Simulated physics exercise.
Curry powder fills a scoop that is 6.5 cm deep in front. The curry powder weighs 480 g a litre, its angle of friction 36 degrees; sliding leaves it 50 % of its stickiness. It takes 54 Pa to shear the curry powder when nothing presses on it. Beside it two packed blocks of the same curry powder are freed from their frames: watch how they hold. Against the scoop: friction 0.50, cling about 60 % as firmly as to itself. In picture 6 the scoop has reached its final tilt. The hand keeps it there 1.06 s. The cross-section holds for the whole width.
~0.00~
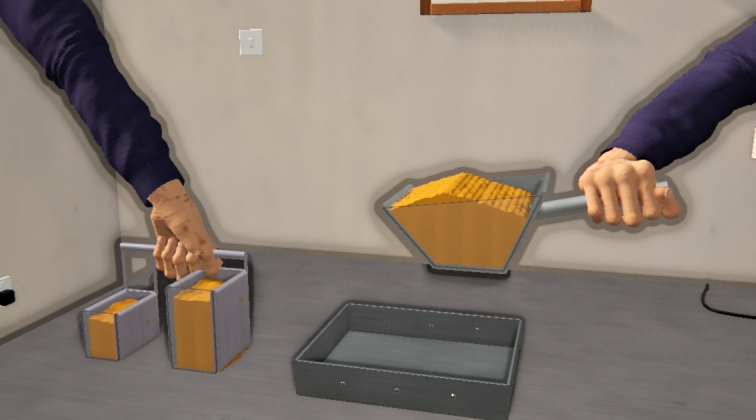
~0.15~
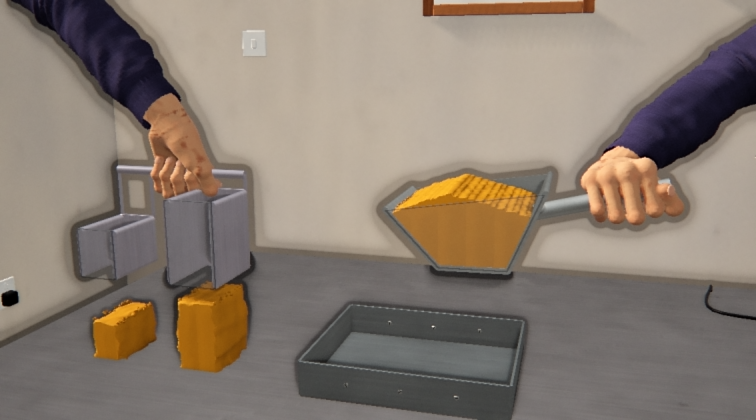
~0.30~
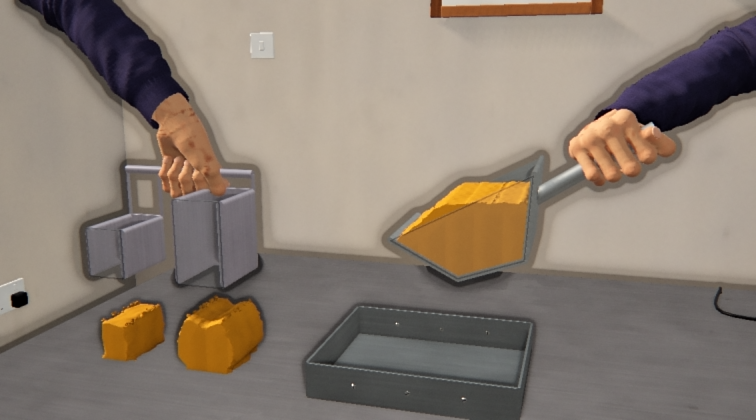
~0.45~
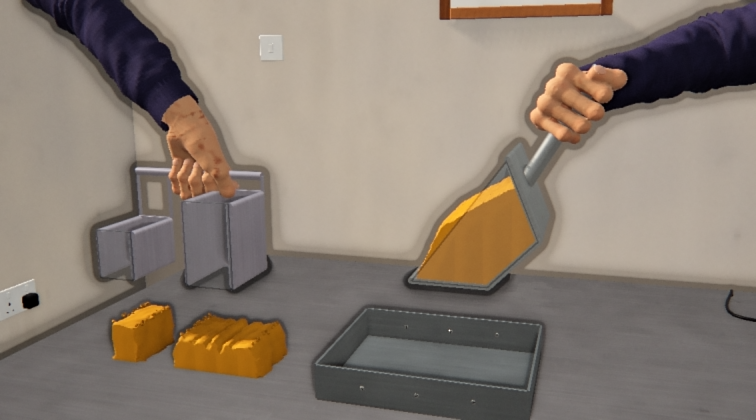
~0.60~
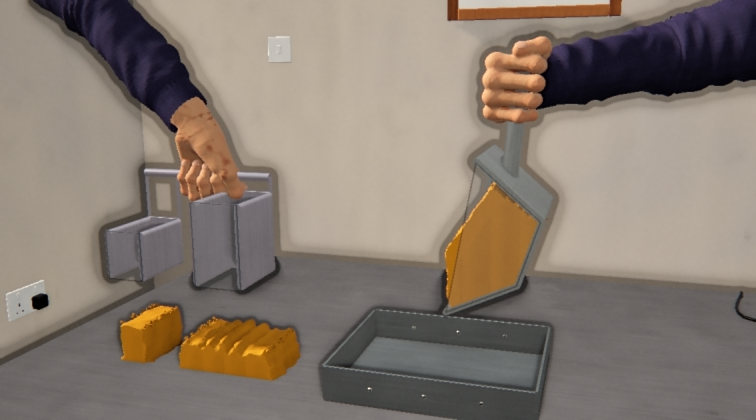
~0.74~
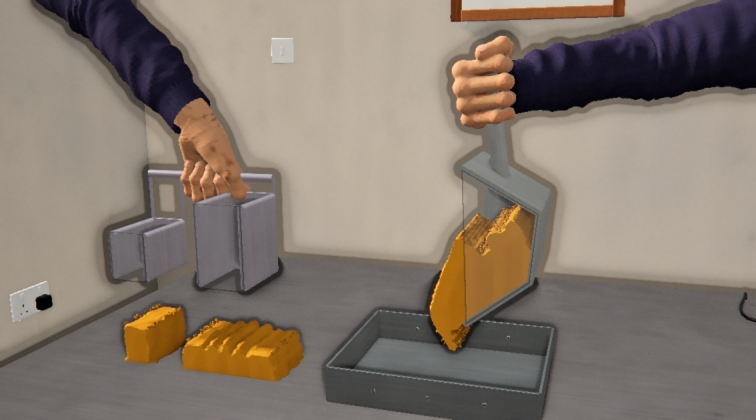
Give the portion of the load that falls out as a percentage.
Expect roughly 100 %.
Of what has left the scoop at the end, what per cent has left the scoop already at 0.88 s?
About 60 %.
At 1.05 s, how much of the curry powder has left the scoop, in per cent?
Some 80 per cent.
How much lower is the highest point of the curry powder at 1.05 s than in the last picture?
Some 7.5 cm.
After 0.88 s, the scoop is at 85 degrees and 56 % has left it.
After 1.05 s, the scoop is at 85 degrees and 81 % has left it.
After 1.22 s, the scoop is at 85 degrees and 100 % has left it.
After 1.38 s, the scoop is at 85 degrees and 100 % has left it.
After 1.49 s, at the end, the scoop is at 85 degrees and 100 % has left it.
